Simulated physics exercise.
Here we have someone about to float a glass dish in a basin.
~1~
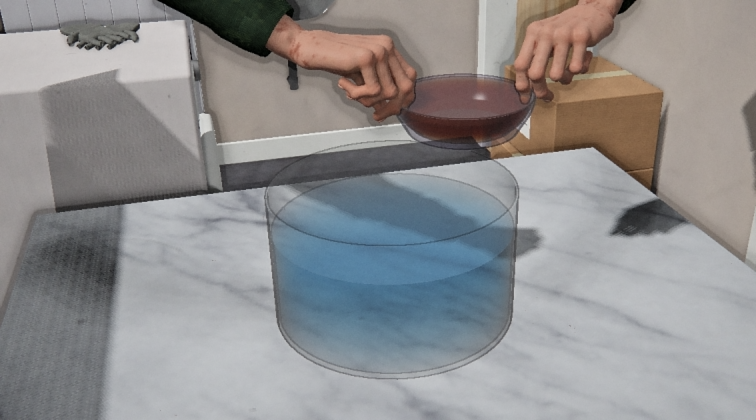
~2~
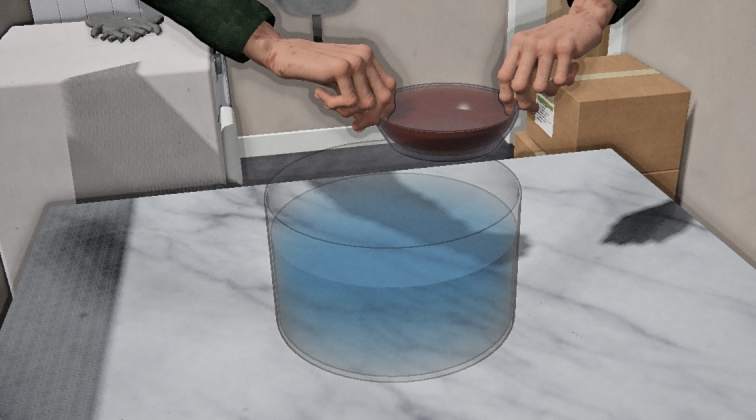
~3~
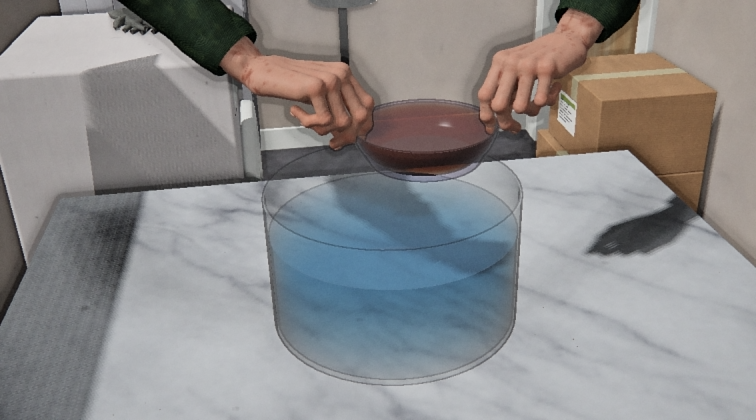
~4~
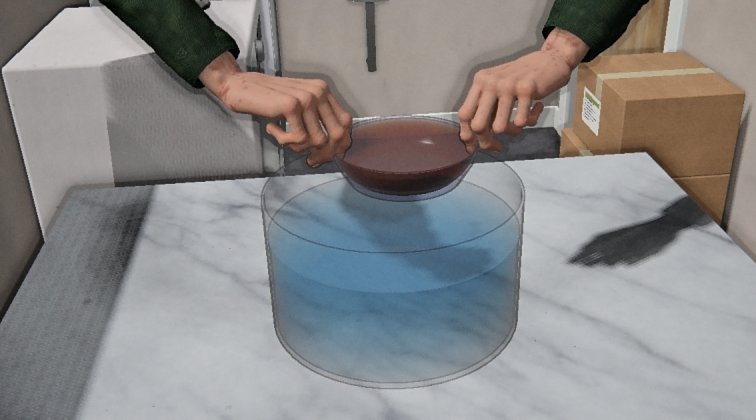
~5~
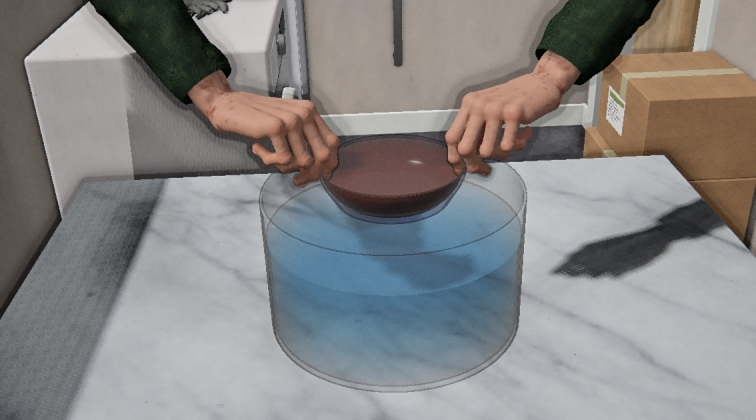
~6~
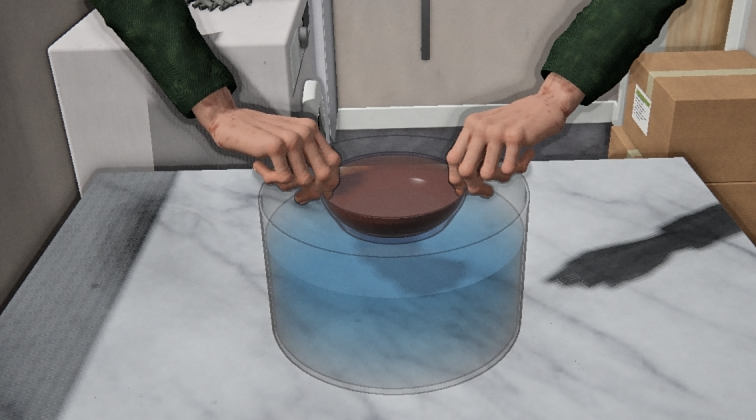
Two hands lower a glass dish of dark red liquid toward blue water in a clear basin.
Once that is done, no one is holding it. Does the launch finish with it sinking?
Yes, it goes down.
Next, the dish dips into the water.
After that, water pours in over its rim.
Finally, the dish lies on the bottom.
